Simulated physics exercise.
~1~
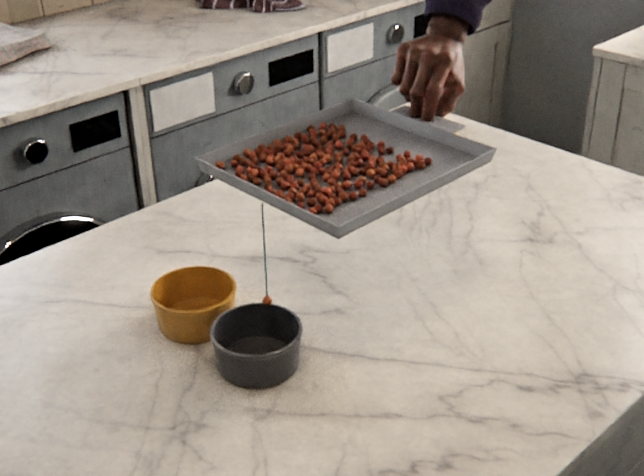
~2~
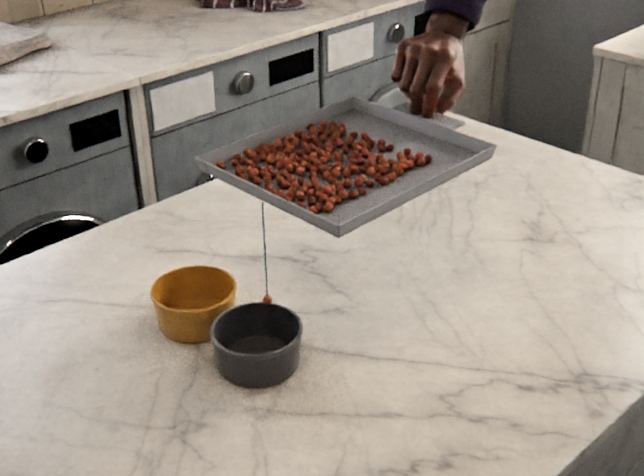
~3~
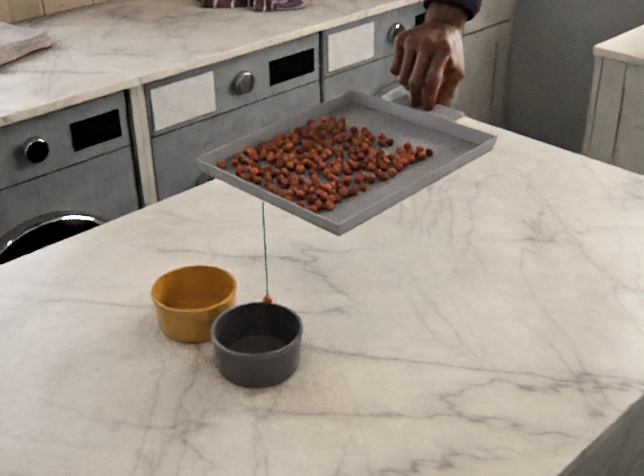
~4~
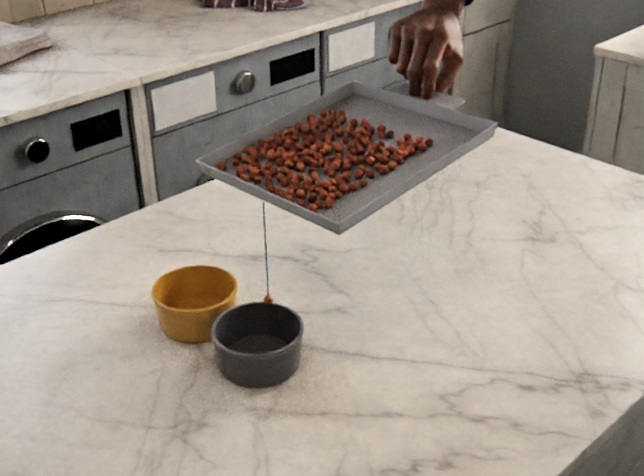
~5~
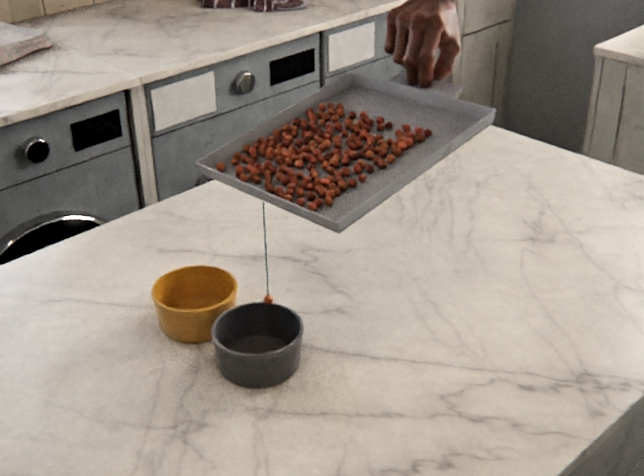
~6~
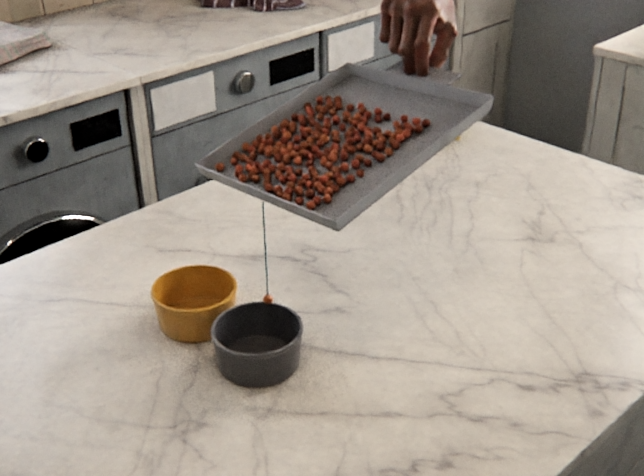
On a marble counter, a hand slowly tilts a tray of reddish-brown pieces above two bowls.
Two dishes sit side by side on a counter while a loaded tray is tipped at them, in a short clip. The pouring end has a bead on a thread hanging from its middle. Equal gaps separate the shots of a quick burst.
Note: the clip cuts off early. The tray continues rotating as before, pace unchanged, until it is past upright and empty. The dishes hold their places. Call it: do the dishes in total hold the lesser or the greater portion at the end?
In total they hold the greater portion.
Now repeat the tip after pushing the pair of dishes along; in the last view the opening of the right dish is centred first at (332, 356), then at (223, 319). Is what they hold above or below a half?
In order, they'd catch a minor share, and next a major share.
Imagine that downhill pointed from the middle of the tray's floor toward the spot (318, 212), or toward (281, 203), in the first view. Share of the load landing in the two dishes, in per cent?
The share is 20 per cent in the first and 40 per cent in the second.
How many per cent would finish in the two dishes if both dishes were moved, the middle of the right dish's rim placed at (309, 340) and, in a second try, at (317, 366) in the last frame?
Trial 1: 40 percent; trial 2: 30 percent.
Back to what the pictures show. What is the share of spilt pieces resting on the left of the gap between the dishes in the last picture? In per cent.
Roughly 80 in a hundred.
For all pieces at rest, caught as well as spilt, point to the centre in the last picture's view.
The centre ends up roughly at (203, 324).
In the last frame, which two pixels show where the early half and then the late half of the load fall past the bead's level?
Roughly at (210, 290) first, and then at (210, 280).
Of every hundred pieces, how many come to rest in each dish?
I'd say some 60 in a hundred wind up in the left dish, and some 20 in a hundred in the right.
Shortly afterwards, tray tipped steeply; all but a few on the tray; only a few in the left dish.
Next, tray tipped right over; all but a few on the tray; only a few in the left dish; only a few outside both; only a few in the air.
Some moments later, tray tipped past a quarter turn; near a quarter in the right dish; near half in the left dish; near a quarter outside both.
In the end, tray tipped past a quarter turn; near a quarter in the right dish; near half in the left dish; near a quarter outside both.
